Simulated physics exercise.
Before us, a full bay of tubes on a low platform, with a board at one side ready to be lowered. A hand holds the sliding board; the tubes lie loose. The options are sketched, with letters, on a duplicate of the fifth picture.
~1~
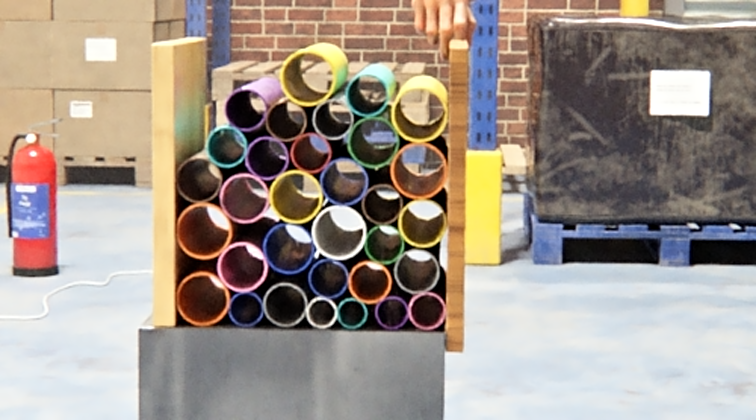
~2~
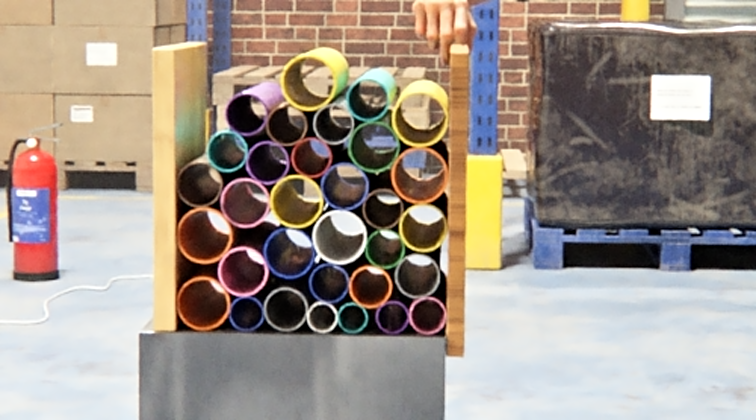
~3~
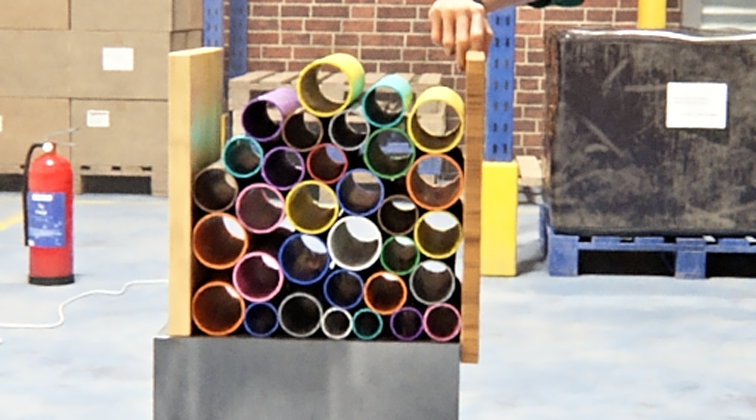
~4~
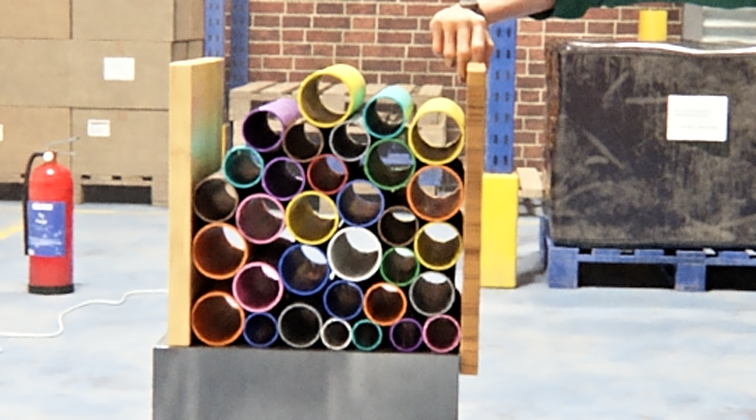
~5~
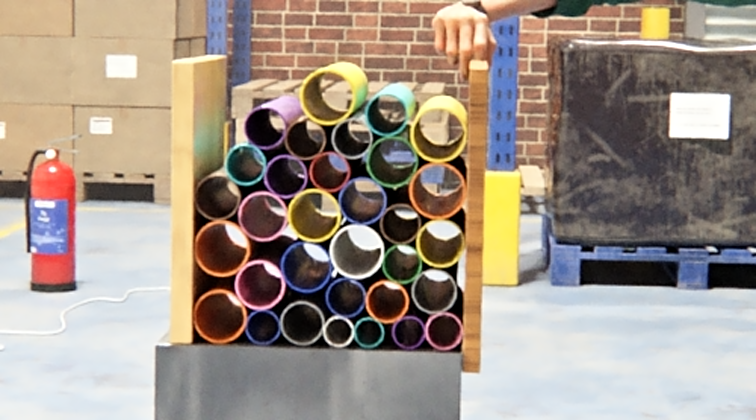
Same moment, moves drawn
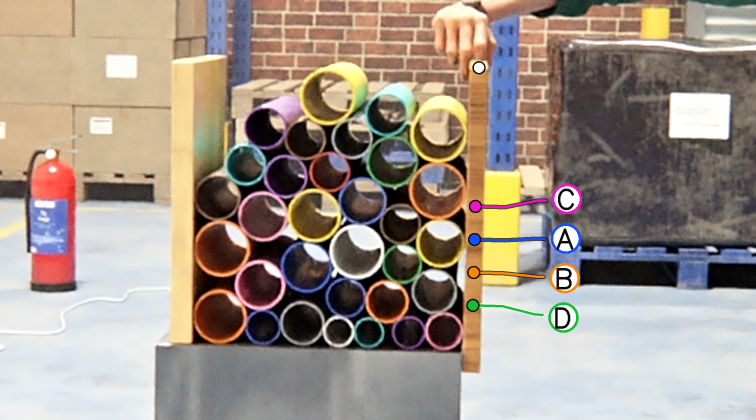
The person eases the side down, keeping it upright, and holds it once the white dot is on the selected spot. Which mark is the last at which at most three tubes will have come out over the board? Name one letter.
Stop at C.
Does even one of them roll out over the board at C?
At C: Yes.
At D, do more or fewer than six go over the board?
It loses more than six.
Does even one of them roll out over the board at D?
Yes, at D.
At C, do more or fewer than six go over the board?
It loses fewer than six.
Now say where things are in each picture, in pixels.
The first picture shows side board (457, 184); an orange tube (203, 299); a purple tube (392, 312).
The second picture shows a purple tube (393, 317); a blue tube (330, 283).
The third picture shows an orange tube (219, 240); a purple tube (283, 168).
The fourth picture shows a green tube (390, 164); a purple tube (263, 130).
The fifth picture shows side board (475, 205); an orange tube (220, 317); a purple tube (409, 332).
On the marked copy, A at (475, 239); B at (474, 272); C at (476, 206); D at (473, 306); the white dot at (479, 68).
With C. Early on, top of the board (468, 131).
Further on, top of the board (466, 203).
At the end, top of the board (466, 205), one out over the board.
As for the rest, A more than three out over the board; B more than three out over the board; D more than three out over the board.
